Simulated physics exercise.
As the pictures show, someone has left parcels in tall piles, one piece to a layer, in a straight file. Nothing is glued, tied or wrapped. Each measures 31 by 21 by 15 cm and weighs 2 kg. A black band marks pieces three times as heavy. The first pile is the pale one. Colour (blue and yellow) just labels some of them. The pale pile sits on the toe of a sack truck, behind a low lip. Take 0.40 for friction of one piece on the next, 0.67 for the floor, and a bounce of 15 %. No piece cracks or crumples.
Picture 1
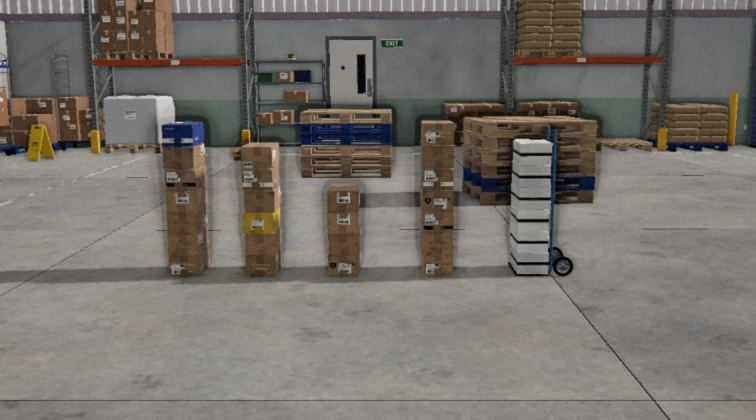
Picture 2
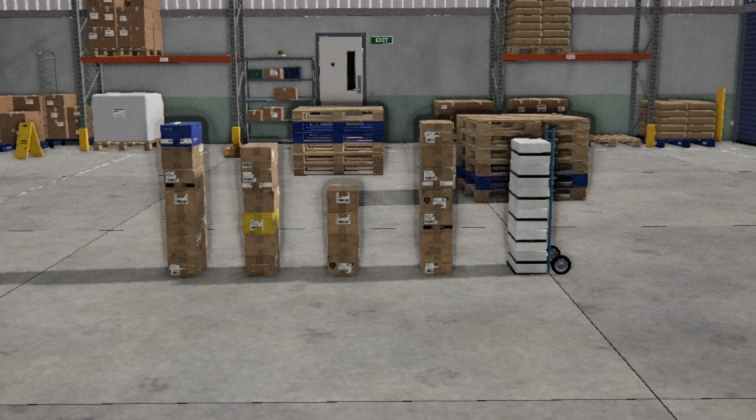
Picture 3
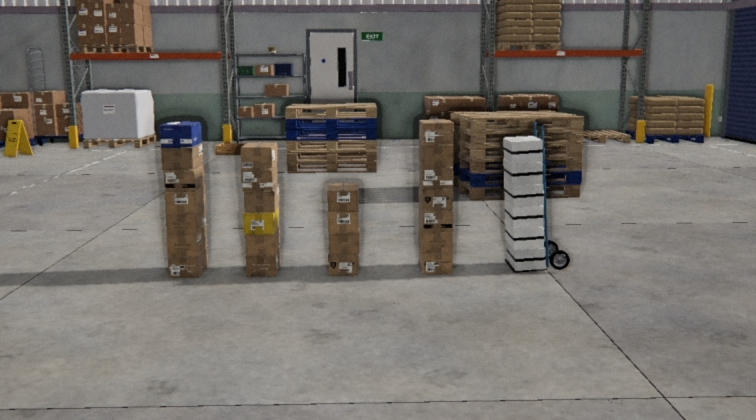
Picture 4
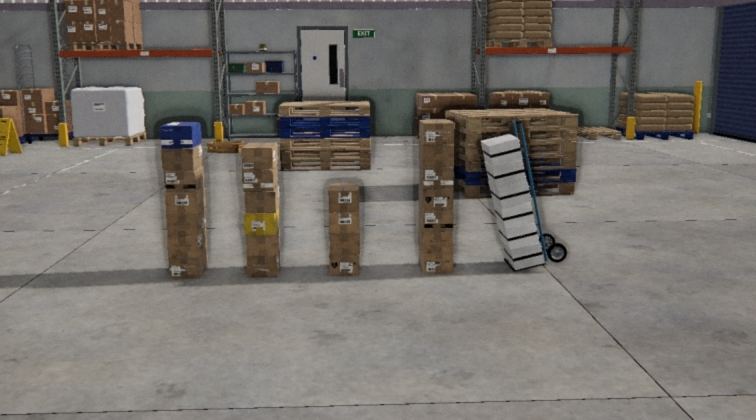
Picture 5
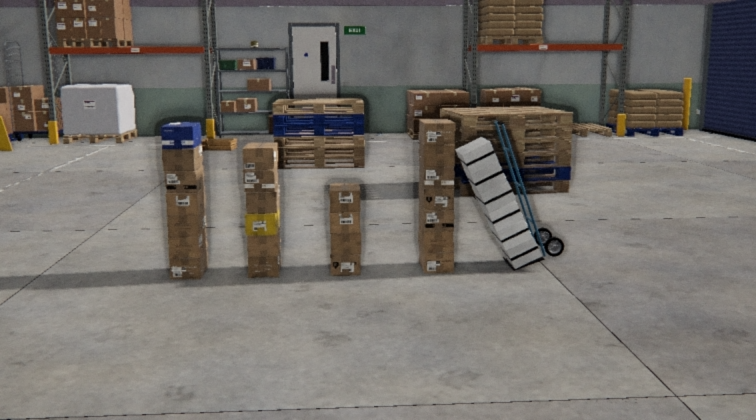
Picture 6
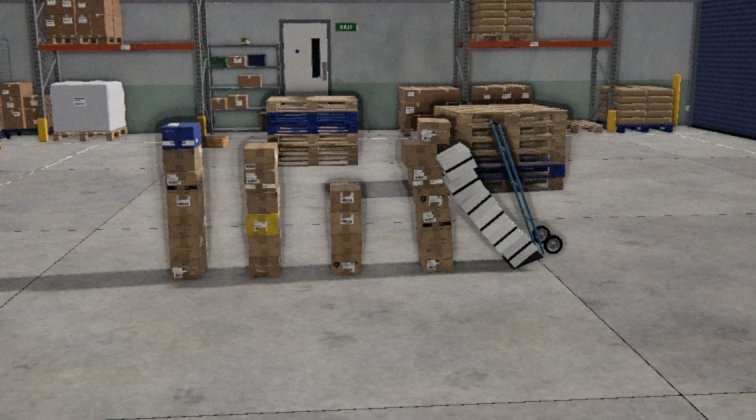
A sack truck tilts left, and its pale pile leans over against the neighbouring brown pile.
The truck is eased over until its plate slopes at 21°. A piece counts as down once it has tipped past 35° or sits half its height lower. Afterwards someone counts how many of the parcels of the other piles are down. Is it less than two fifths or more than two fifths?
The part is over two fifths.
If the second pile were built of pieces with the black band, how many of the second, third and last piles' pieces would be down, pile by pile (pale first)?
Then second 6, third 3, last 6.
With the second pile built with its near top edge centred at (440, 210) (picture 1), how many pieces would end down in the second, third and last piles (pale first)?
Then second 1, third 2, last 0.
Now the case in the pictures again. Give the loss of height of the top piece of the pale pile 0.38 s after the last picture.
Roughly 45 cm.
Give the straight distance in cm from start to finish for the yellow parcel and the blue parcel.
Yellow 45, blue 190.
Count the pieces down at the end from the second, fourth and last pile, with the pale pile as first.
Second 6, fourth 5, last 7.
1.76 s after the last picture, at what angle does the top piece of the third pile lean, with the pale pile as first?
Roughly 0° from upright.
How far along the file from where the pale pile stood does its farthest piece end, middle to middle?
About 100 cm.
Then, 0.38 s after the last picture, 6 of the pale pile down; 6 of the 24 other parcels down.
Then, 1.76 s after the last picture, 6 of the pale pile down; 15 of the 24 other parcels down; yellow parcel leaning 59°, 13 cm lower; blue parcel leaning 28°, 8 cm lower.
At rest, 6 of the pale pile down; 21 of the 24 other parcels down; blue parcel upside down; yellow parcel on its side. That is 88 per cent. As the last picture would show them, middles, yellow parcel near (210, 259).
